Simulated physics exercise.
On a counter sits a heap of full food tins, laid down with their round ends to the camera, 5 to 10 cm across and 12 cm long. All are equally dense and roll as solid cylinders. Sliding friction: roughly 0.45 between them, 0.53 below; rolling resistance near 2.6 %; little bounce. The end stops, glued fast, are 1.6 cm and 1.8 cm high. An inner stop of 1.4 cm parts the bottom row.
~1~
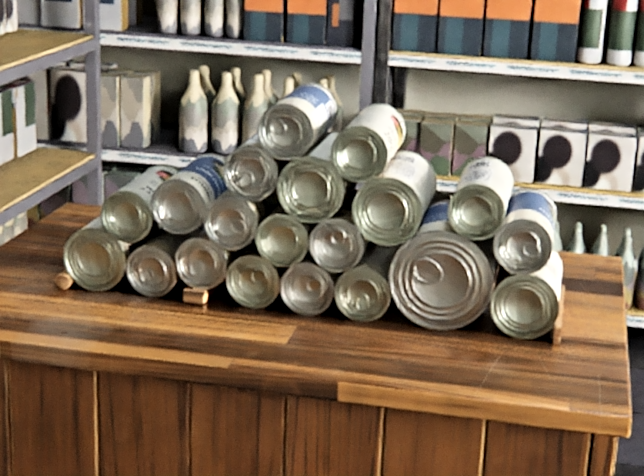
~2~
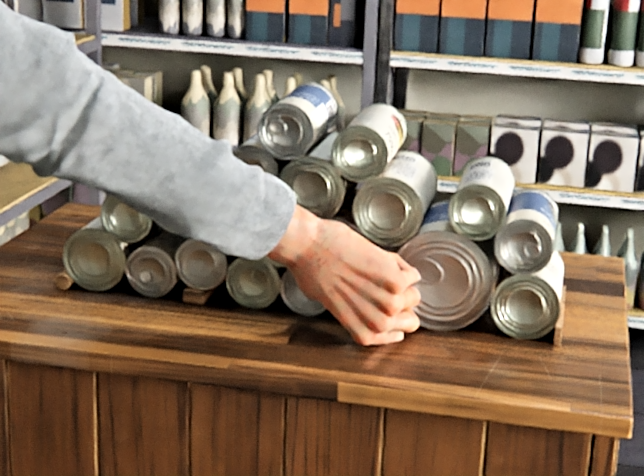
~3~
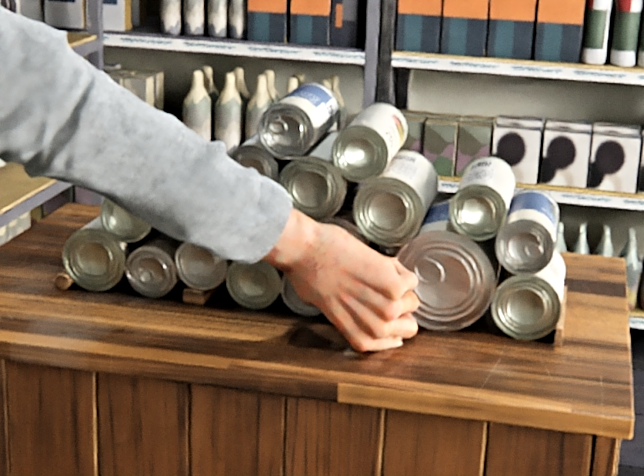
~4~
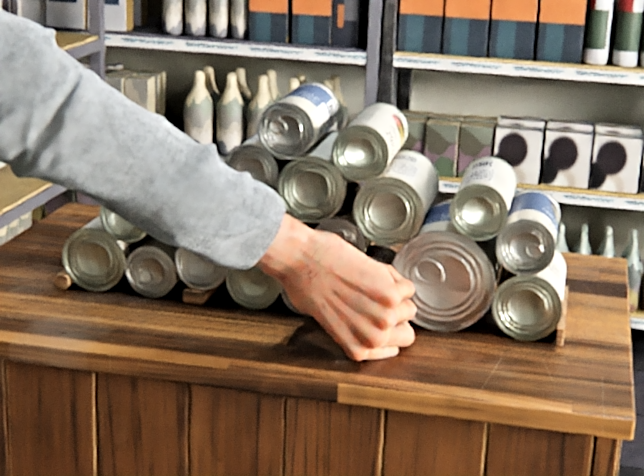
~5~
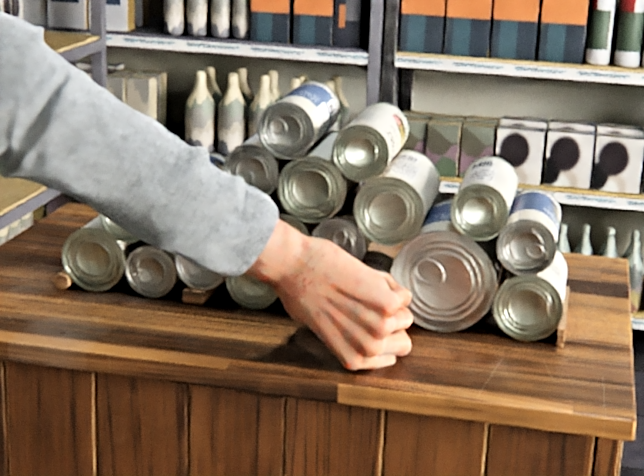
A hand in a grey sleeve reaching into a stack of tins on a wooden counter and slowly drawing at its base.
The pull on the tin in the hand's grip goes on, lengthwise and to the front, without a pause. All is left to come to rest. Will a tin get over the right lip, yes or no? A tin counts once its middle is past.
No.
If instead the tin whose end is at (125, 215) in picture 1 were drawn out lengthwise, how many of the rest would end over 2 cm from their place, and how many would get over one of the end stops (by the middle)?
Then 1 and 0.
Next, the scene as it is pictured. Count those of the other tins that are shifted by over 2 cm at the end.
The count is 0.
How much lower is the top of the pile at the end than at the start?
Some 0 cm lower.
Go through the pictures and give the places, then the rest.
In the first picture, 20 tins, 7 on the base, highest (285, 132); left round bar (1.6 cm) (62, 274); right lip (1.8 cm) (558, 327); inner batten (1.4 cm) (193, 291).
In the second picture, the tin in the hand's grip has not moved yet, hidden; the rest still.
In the third picture, the tin in the hand's grip is 1.4 cm out, hidden; the rest still.
In the fourth picture, the tin in the hand's grip is 3.6 cm out, hidden; the rest still; bottom ones (93, 260) (151, 272) (253, 283) hidden hidden (442, 282) (527, 308).
In the fifth picture, the tin in the hand's grip is 6 cm out, hidden; the rest still.
Another 0.19 s on from the last picture, 0 now displaced over 2 cm; not one over the end stops.
Another 0.25 s on from the last picture, 0 now displaced over 2 cm; not one over the end stops.
At rest 0.5 s after the last picture, 0 moved over 2 cm; not one over the end stops; top of the pile 21 cm high, from 21 cm.
